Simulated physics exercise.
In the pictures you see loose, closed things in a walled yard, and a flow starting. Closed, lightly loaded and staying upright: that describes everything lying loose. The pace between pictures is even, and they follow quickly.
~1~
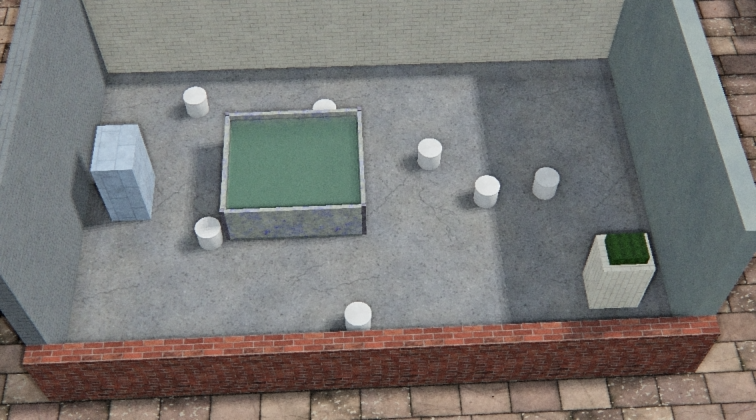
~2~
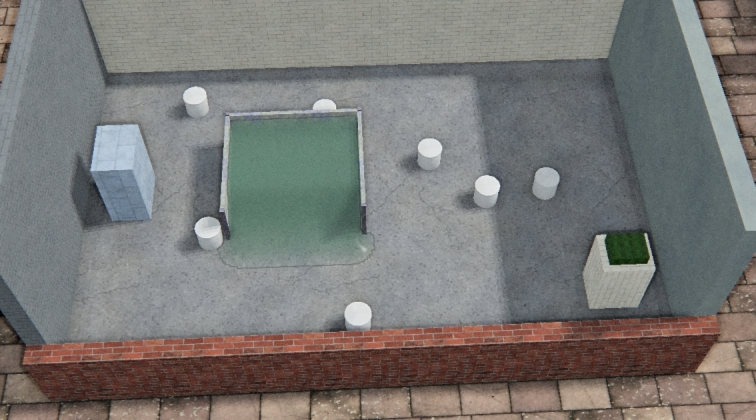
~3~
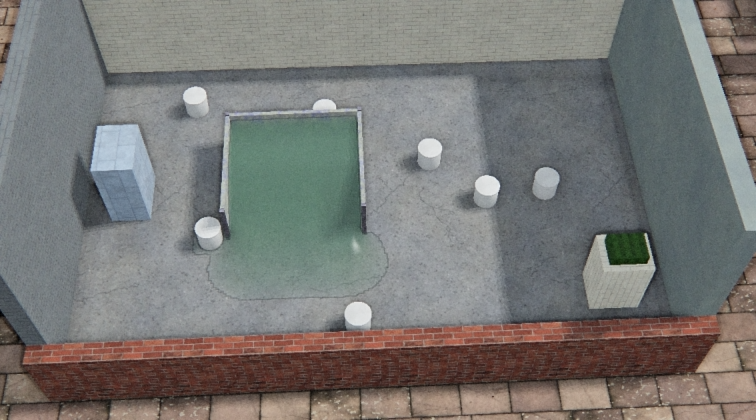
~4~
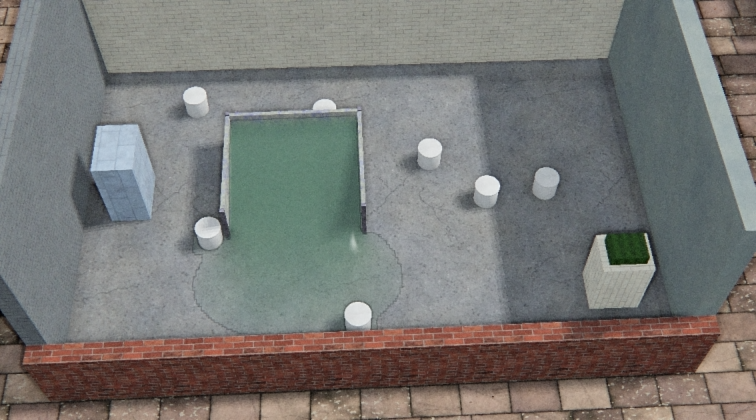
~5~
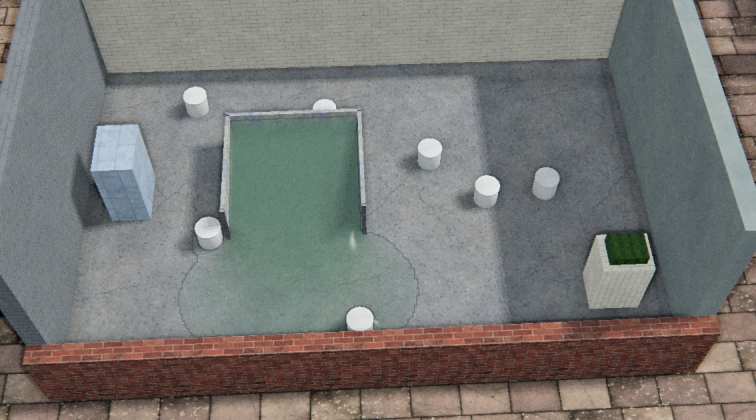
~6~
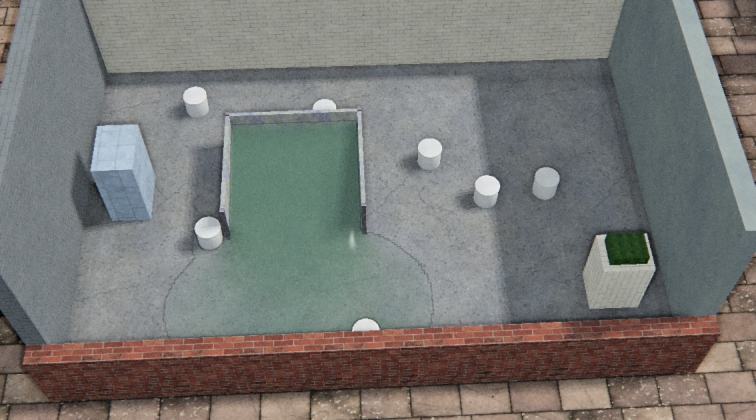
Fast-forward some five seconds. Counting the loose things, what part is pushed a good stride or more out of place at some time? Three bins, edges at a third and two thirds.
Share: Fewer than a third.
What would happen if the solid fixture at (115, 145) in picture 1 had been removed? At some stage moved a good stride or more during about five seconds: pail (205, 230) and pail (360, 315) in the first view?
Well, the first one stuck around while the other one covered the distance.
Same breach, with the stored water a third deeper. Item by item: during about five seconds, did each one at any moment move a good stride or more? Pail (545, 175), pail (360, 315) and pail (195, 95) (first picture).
First: Goes past it; second: Goes past it; third: Falls short.
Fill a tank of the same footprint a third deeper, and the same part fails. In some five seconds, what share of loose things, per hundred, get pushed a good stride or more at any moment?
Estimate: Around 30 in a hundred.
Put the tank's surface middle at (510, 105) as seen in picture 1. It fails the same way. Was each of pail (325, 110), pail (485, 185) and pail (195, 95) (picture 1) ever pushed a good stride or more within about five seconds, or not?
In order: Remained close by, went well off, remained close by.
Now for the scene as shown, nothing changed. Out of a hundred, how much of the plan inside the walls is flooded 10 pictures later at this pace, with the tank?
Roughly 35 %.
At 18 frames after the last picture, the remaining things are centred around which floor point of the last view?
Around pixel (400, 167).
A moment on, 0 of 7 are well off their spots; 1 afloat.
Next, 1 of 7 are well off their spots; 0 afloat.
Later, 1 of 7 are well off their spots; 0 afloat.
In the end, 2 of 7 are well off their spots, and 2 have been at some point; 2 afloat.
